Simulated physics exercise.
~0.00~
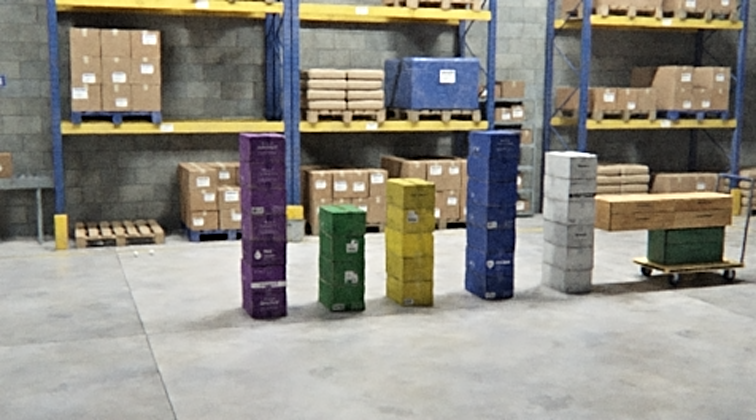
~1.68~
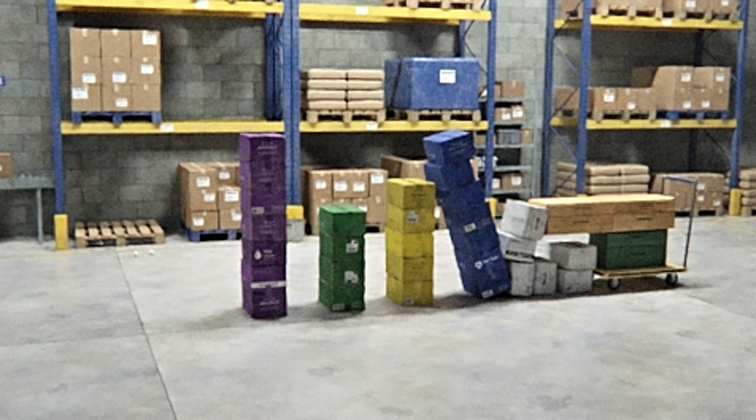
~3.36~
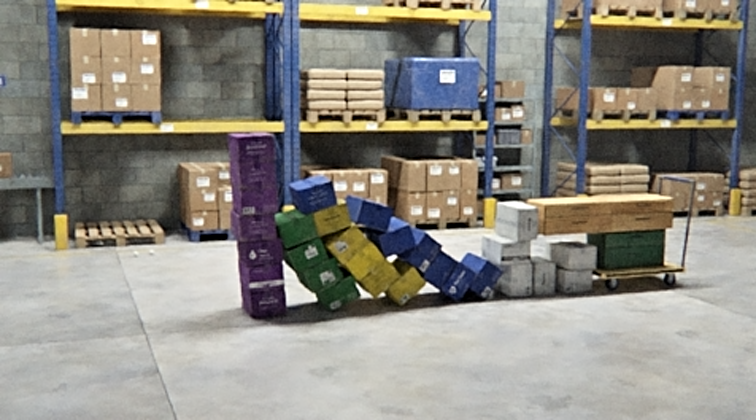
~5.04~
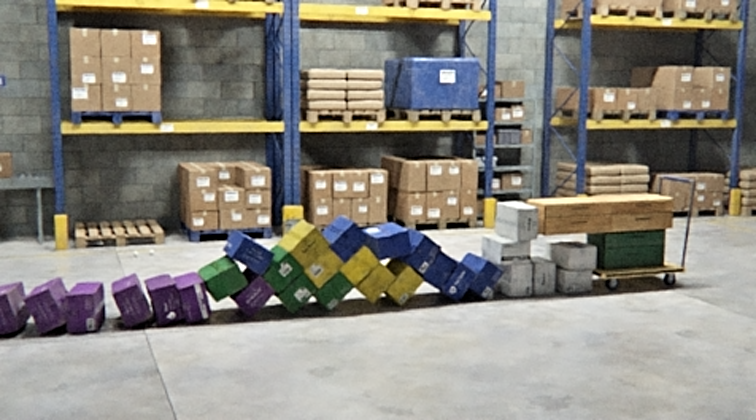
At the start, five columns of taped cartons, purple, green, yellow, blue and white, stand in a row across a storeroom floor, with a trolley carrying a long brown case at the right. The trolley rolls left and its jutting case knocks the white column apart, and the blue column tips left. The blue cartons topple onto the yellow column, which leans into the green one, and the green pushes against the purple. The purple column then falls to the left. Finally, its cartons lie strewn along the floor, beside a jumbled heap of green, yellow and blue, while the trolley stands still.
